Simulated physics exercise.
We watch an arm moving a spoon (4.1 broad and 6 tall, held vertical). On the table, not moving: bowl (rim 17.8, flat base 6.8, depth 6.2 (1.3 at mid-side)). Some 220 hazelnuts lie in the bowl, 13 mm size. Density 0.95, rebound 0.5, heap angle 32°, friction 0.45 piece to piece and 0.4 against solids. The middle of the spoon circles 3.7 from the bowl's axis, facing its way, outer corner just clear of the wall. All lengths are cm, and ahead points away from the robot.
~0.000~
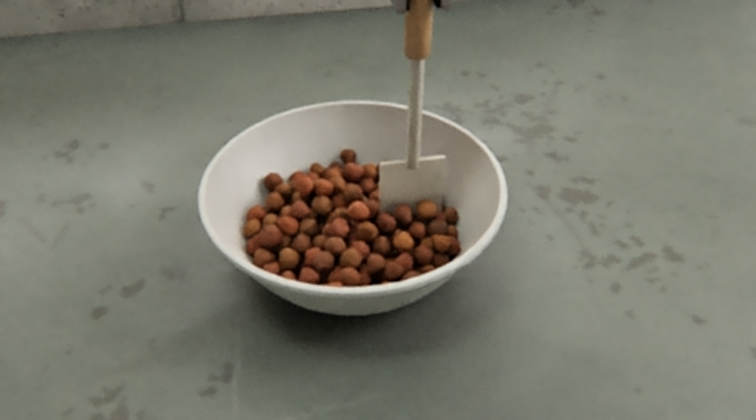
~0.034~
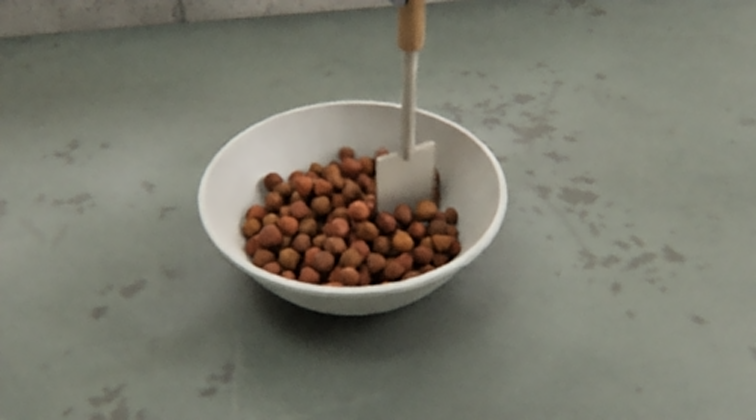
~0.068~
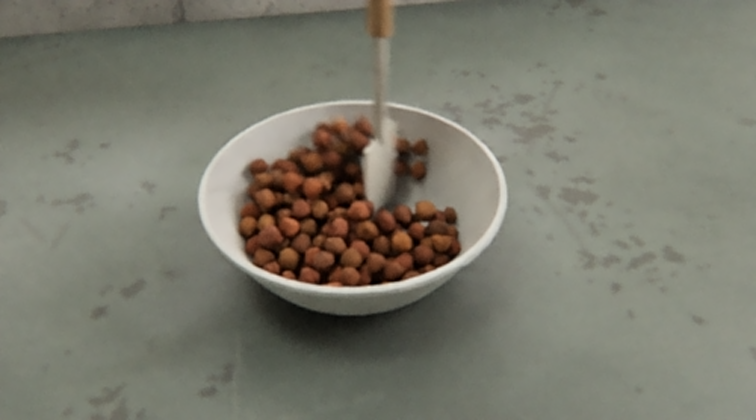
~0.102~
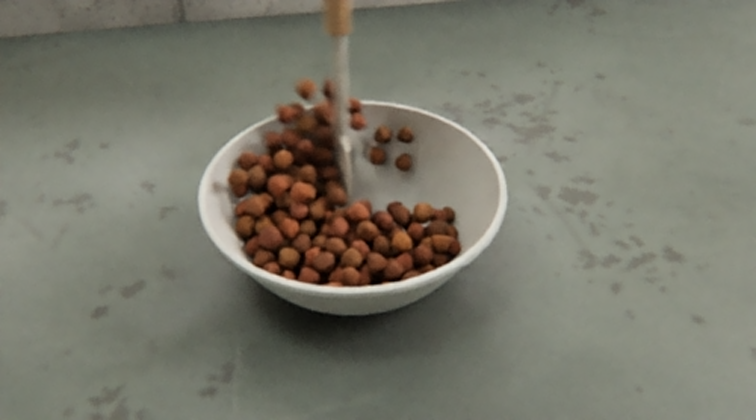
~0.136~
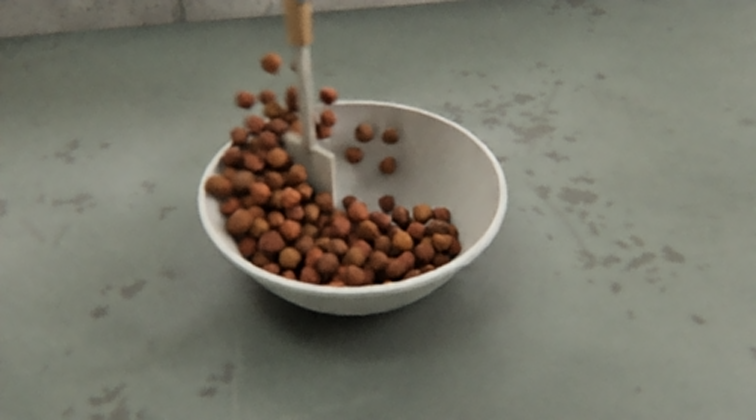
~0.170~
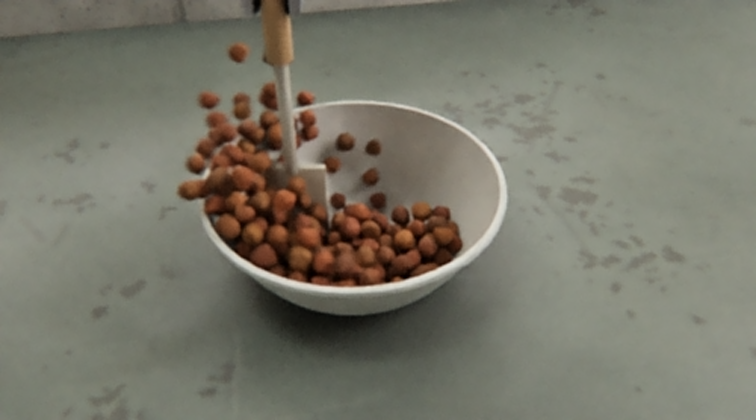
A wooden-handled spatula sweeping leftward through small reddish-brown balls in a white bowl, pushing them up and tossing some above the rim.
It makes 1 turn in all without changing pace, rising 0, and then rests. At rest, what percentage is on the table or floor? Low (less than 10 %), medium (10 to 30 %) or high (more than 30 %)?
A high share, more than 30 %, ends on the table or floor.
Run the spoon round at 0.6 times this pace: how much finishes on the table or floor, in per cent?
Some 10 per cent.
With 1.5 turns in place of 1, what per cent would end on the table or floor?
In that case some 45 per cent.
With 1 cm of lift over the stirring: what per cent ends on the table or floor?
Some 35 per cent.
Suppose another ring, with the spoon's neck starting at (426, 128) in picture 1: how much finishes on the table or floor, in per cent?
Some 40 per cent.
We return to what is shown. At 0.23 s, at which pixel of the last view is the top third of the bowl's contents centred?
Near (316, 248).
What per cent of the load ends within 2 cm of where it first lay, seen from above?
About 5 per cent.
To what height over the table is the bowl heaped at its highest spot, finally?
About 5.0 cm.
After 0.23 s, 235° round, highest piece 11 above the table; 197 in the bowl, 2 on the table or floor, 26 in flight or on the tool.
After 0.29 s, 304° round, highest piece 10 above the table; 173 in the bowl, 12 on the table or floor, 40 in flight or on the tool.
After 0.52 s, 0° round, highest piece 6 above the table; 140 in the bowl, 84 on the table or floor, 1 in flight or on the tool.
After 1.22 s, 0° round, highest piece 5 above the table; 140 in the bowl, 85 on the table or floor.
In the end, 140 in the bowl, 85 on the table or floor. That is 38 % on the table or floor.
